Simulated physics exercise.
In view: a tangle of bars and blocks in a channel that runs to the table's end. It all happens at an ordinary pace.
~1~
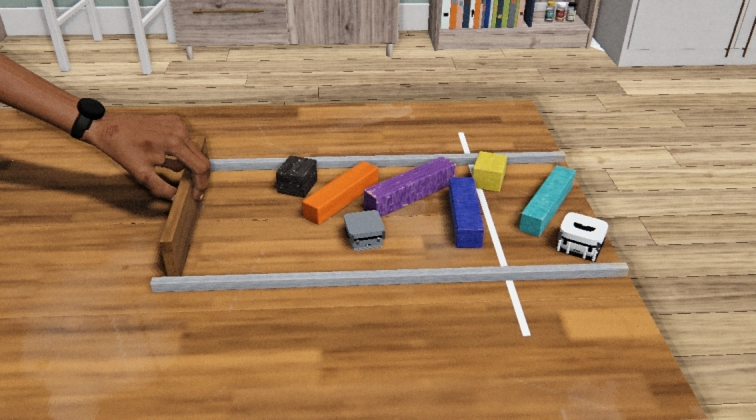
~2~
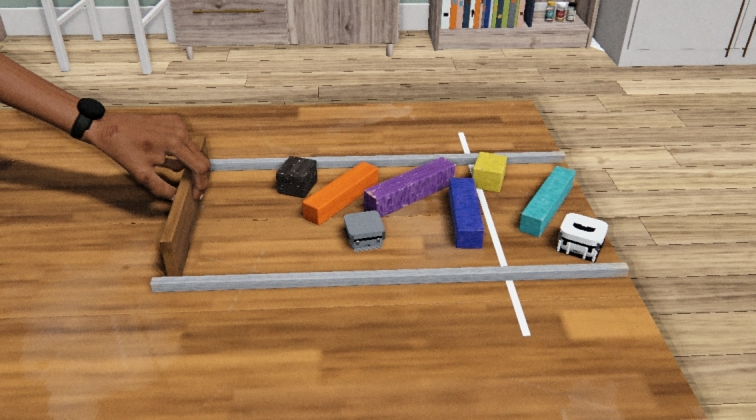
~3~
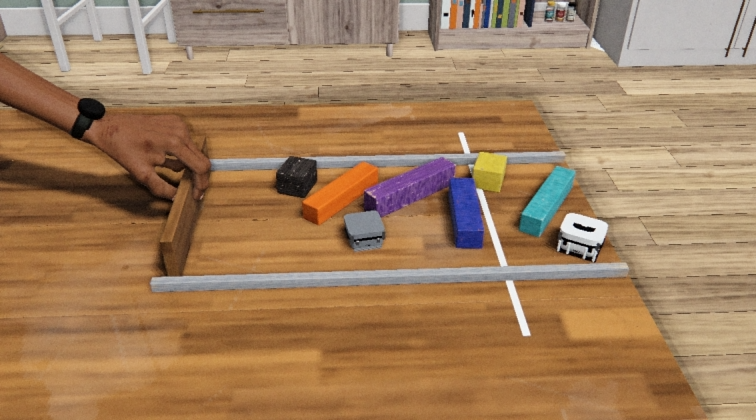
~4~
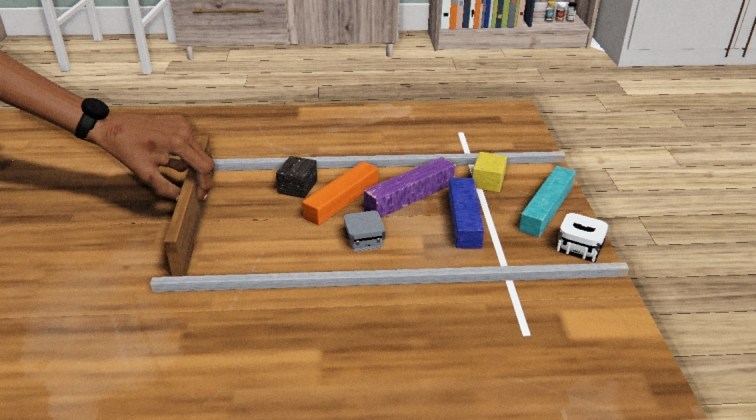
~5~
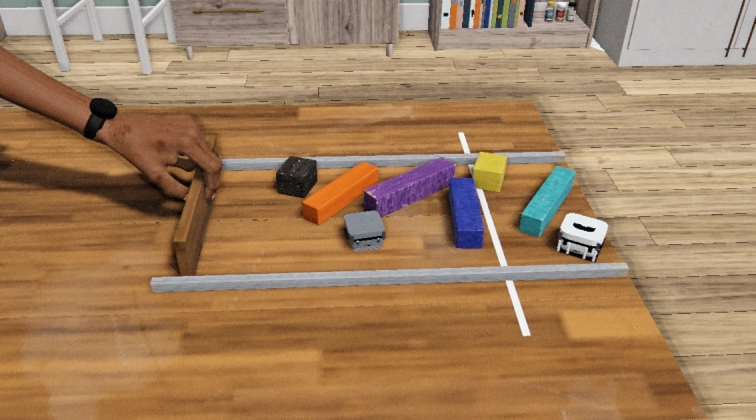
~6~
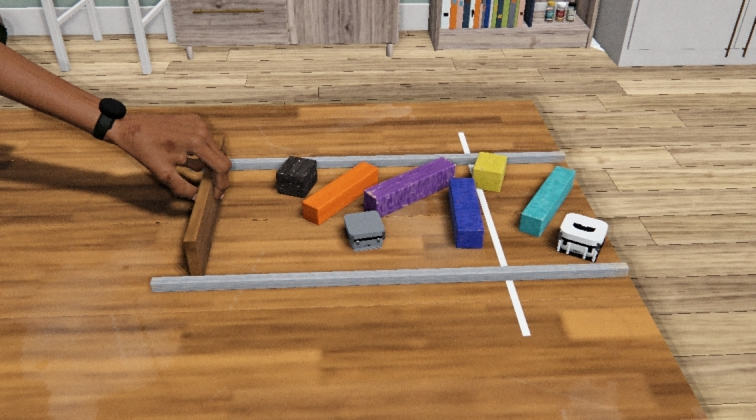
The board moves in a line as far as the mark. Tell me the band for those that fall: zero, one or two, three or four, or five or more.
The number that fall off is zero.
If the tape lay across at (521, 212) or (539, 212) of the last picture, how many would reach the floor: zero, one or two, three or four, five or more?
One after another: 3 or 4; three to four.
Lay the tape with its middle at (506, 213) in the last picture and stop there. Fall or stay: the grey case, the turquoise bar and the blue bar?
The grey case survives; the turquoise bar drops off; the blue bar is kept.
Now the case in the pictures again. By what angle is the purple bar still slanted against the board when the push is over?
Some 25 degrees.
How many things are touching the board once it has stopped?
The number is 3.
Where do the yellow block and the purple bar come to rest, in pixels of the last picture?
Near (566, 181) and (534, 193).
A little later, none off yet; white case at rest near (582, 238); turquoise bar at rest near (548, 200); yellow block at rest near (489, 172).
When it is over, the number that fall off is zero.
